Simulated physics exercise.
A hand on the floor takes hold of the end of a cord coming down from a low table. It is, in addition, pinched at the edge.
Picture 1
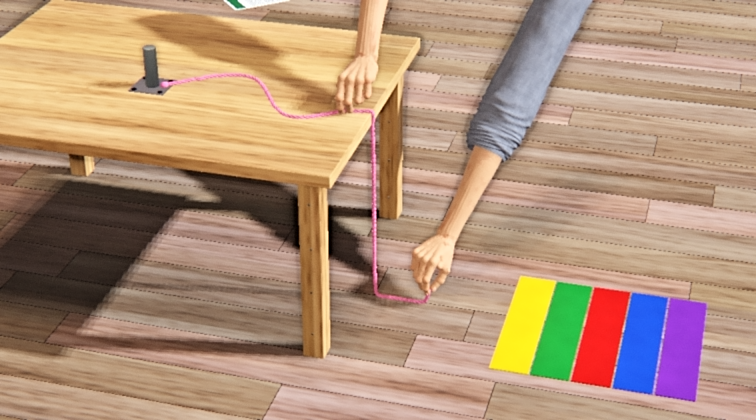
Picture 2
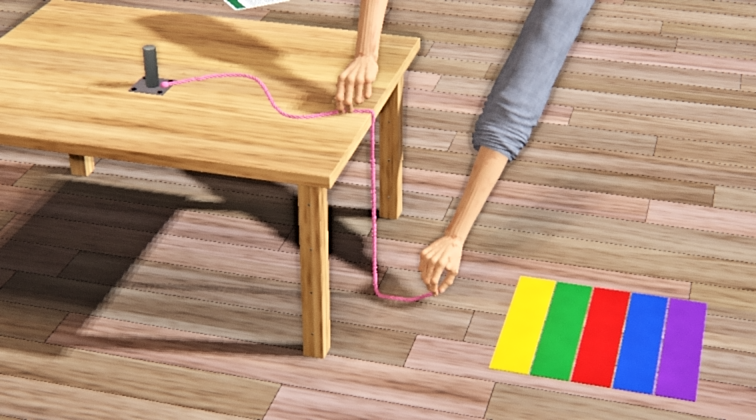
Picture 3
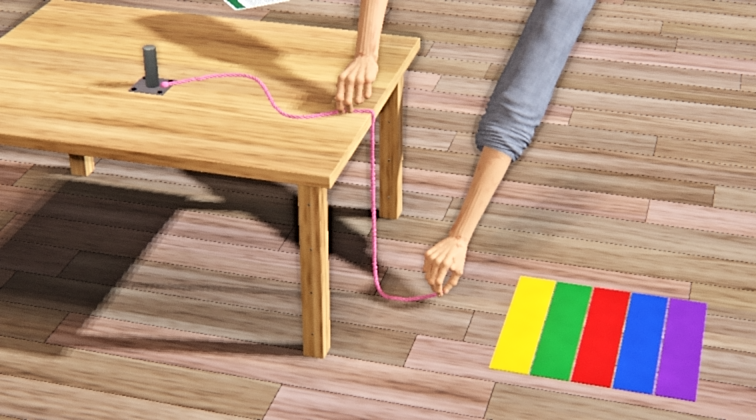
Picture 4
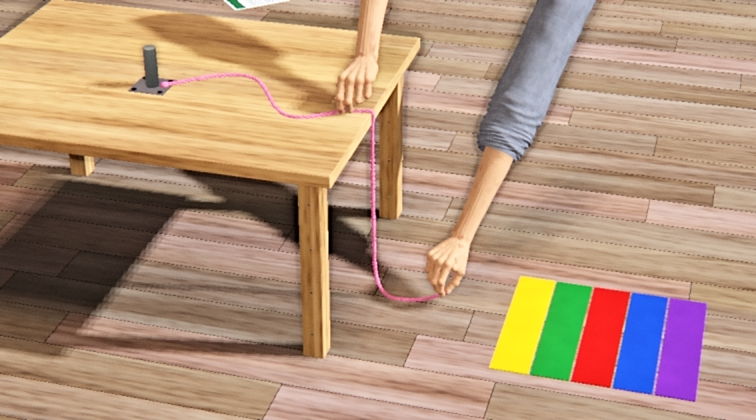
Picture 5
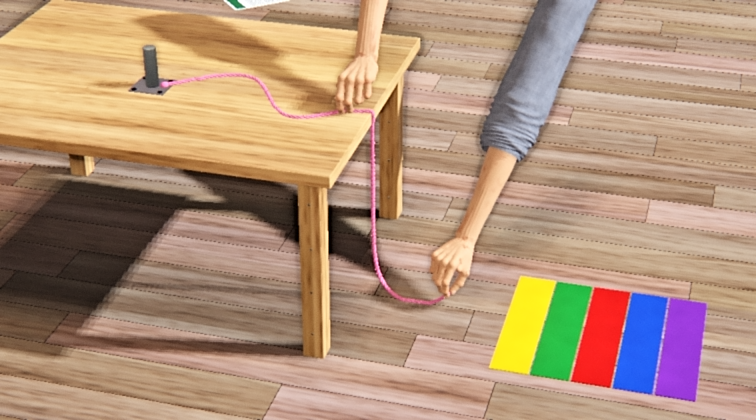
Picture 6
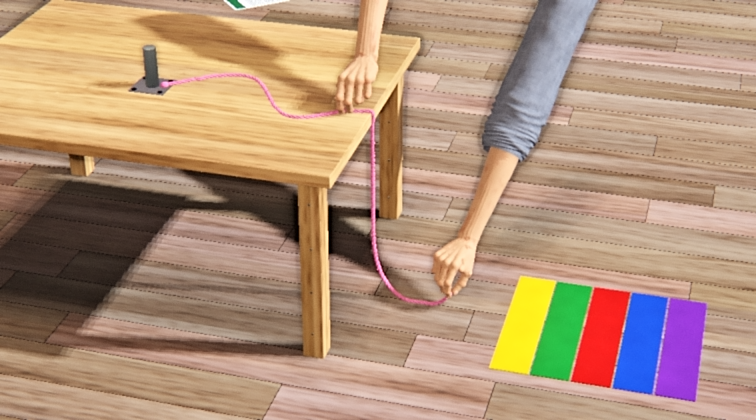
Hand on a wooden floor drawing the end of a pink cord slightly right, another hand pinching it at the table edge.
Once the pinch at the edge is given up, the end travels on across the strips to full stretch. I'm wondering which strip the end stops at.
It stops at the blue strip.
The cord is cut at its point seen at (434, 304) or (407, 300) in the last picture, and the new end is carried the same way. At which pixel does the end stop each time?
In order, around (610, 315) and (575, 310).
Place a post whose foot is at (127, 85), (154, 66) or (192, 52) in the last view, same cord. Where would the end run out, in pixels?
Try by try: (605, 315), (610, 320) and (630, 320).
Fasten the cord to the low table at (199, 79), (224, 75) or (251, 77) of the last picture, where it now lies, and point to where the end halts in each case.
Result per try (px, approx.): (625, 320); (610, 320); (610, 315).
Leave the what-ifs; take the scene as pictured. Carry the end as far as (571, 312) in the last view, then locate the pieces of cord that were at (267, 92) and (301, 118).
The first goes to (293, 98), the other to (363, 110).
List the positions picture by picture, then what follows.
End (430, 290); yellow (514, 353); green (554, 360); red (595, 366); blue (636, 373); purple (678, 379), in the first frame.
End (438, 292); cord through (201, 79) (264, 88) (307, 117) (372, 133) (374, 209) (376, 285), in the second frame.
End (442, 292), in the third frame.
End (444, 293); cord through (201, 79) (264, 88) (307, 117) (372, 133) (373, 209) (379, 285), in the fourth frame.
End (449, 293), in the fifth frame.
End (451, 294); cord through (201, 79) (264, 88) (307, 117) (372, 133) (373, 209) (387, 284), in the sixth frame.
Soon after, end near (571, 312); over green.
Then, end near (614, 318); over red.
At full stretch, end near (640, 322); over blue. Over blue.
